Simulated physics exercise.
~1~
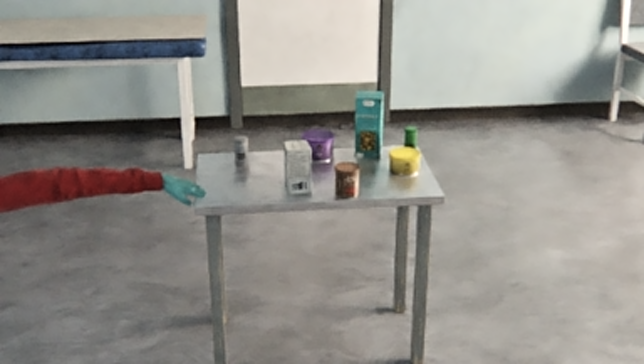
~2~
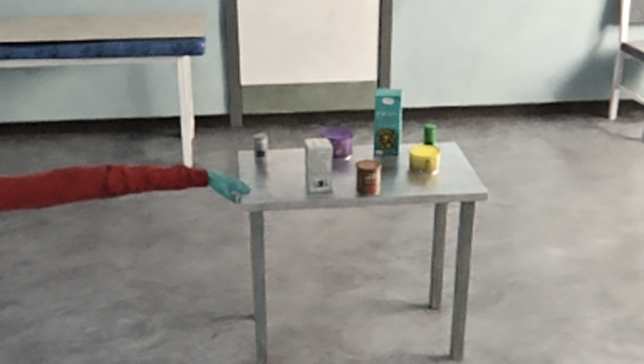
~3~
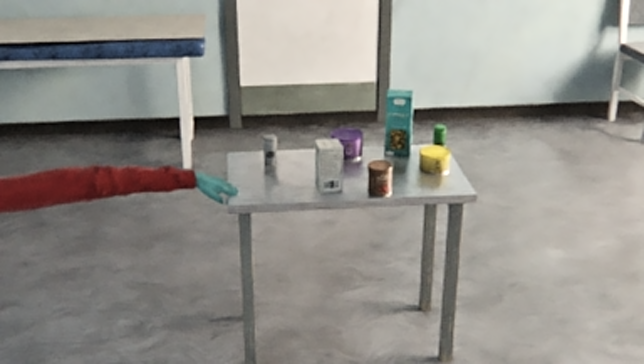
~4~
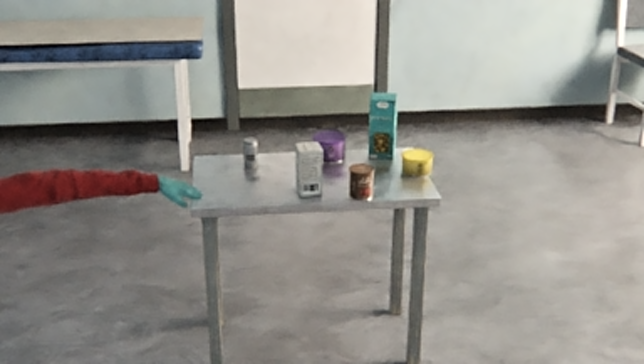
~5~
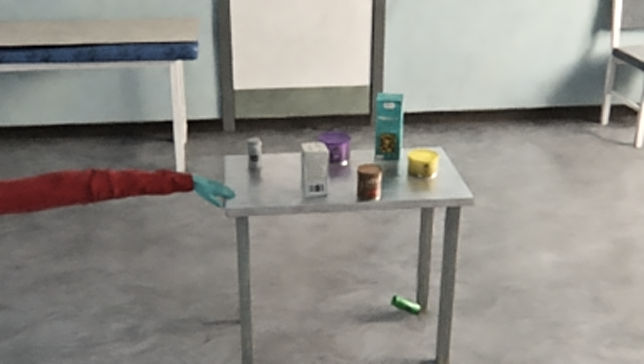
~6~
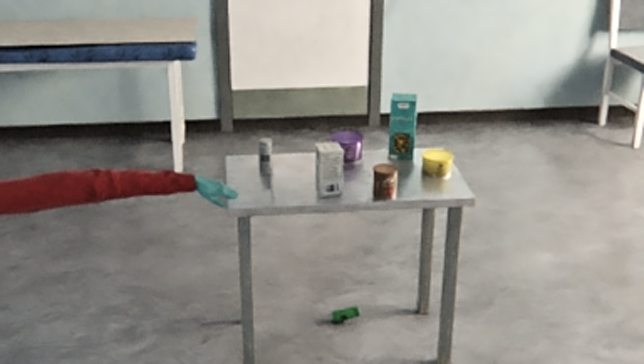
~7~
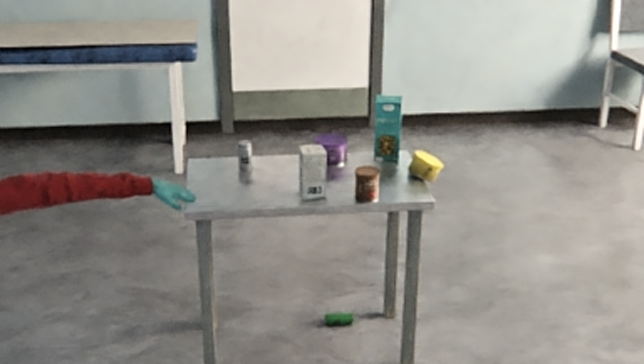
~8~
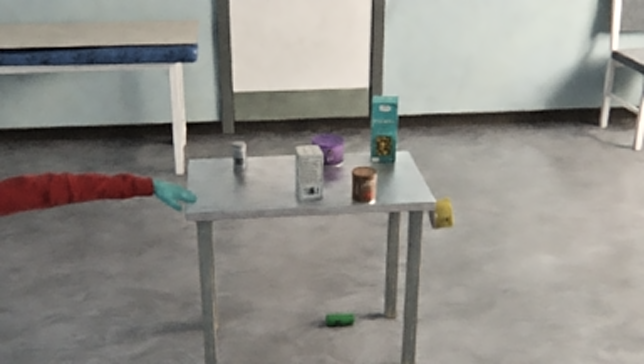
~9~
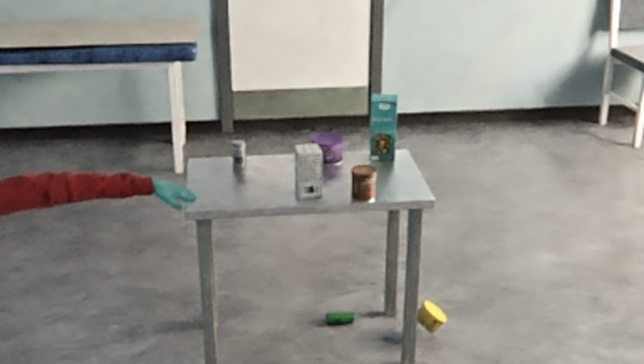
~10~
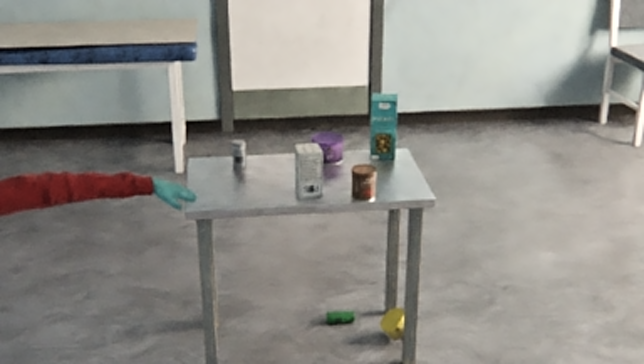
In a room with a grey floor, a gloved hand in a red sleeve jerks a small metal table right and left; a green container falls off, then a yellow tub tips over the edge, and both end on the floor while the other five items stay on top.
